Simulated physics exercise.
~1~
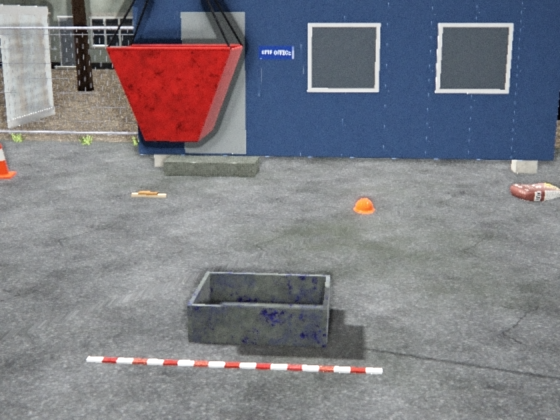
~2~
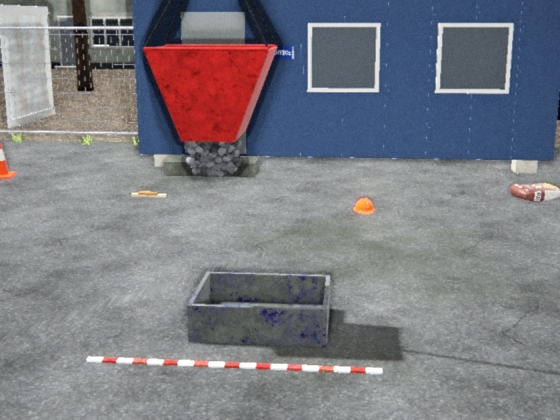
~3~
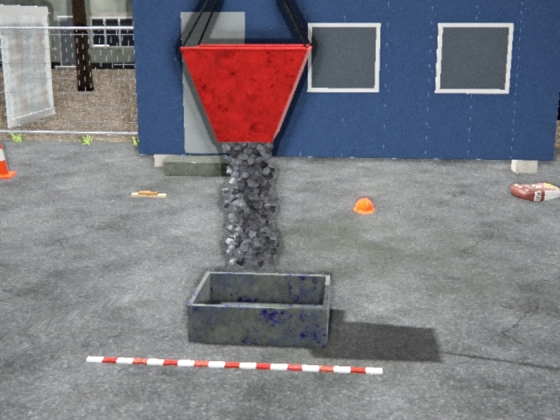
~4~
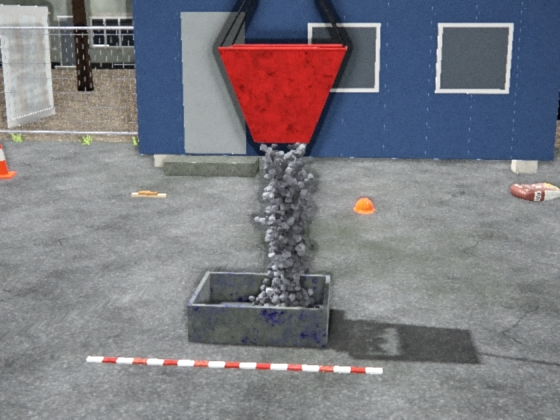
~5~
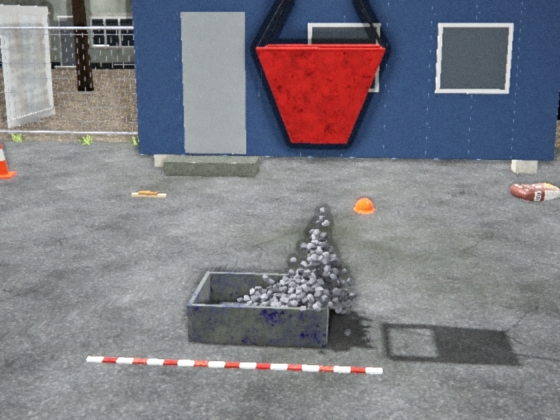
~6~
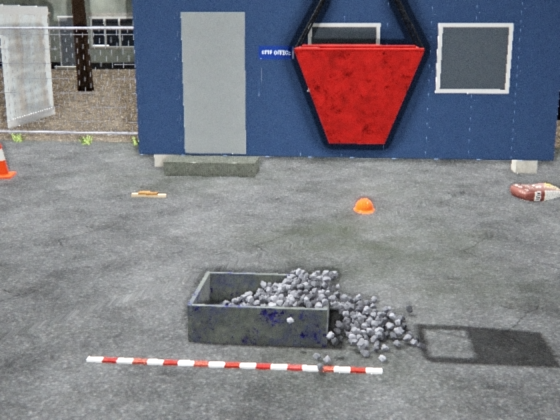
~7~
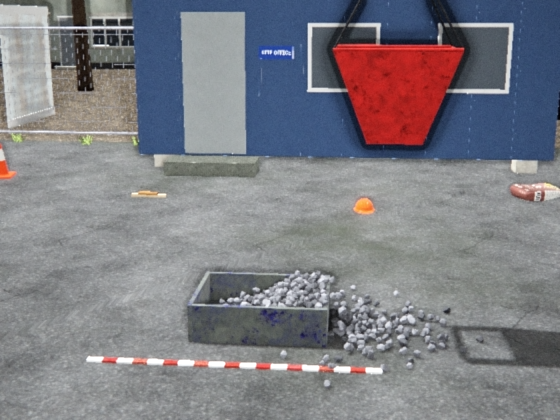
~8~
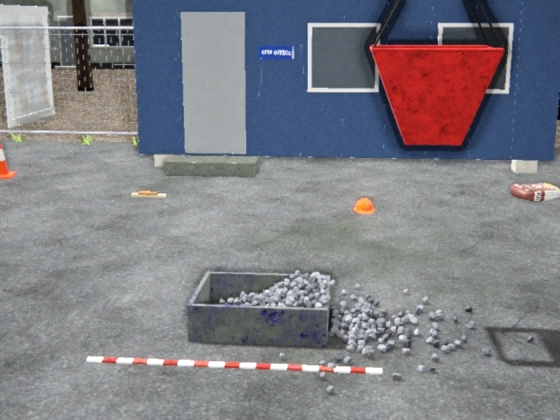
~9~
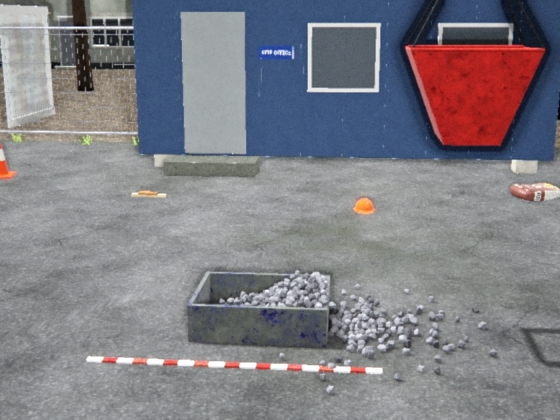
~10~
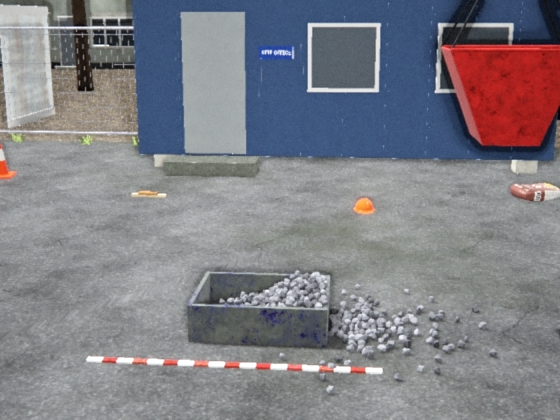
A red skip glided right in front of a blue building, pouring grey stones from its underside towards an open bin on the ground. Most ended up heaped at the bin's right end, while the rest spilled over and lay scattered to its right.
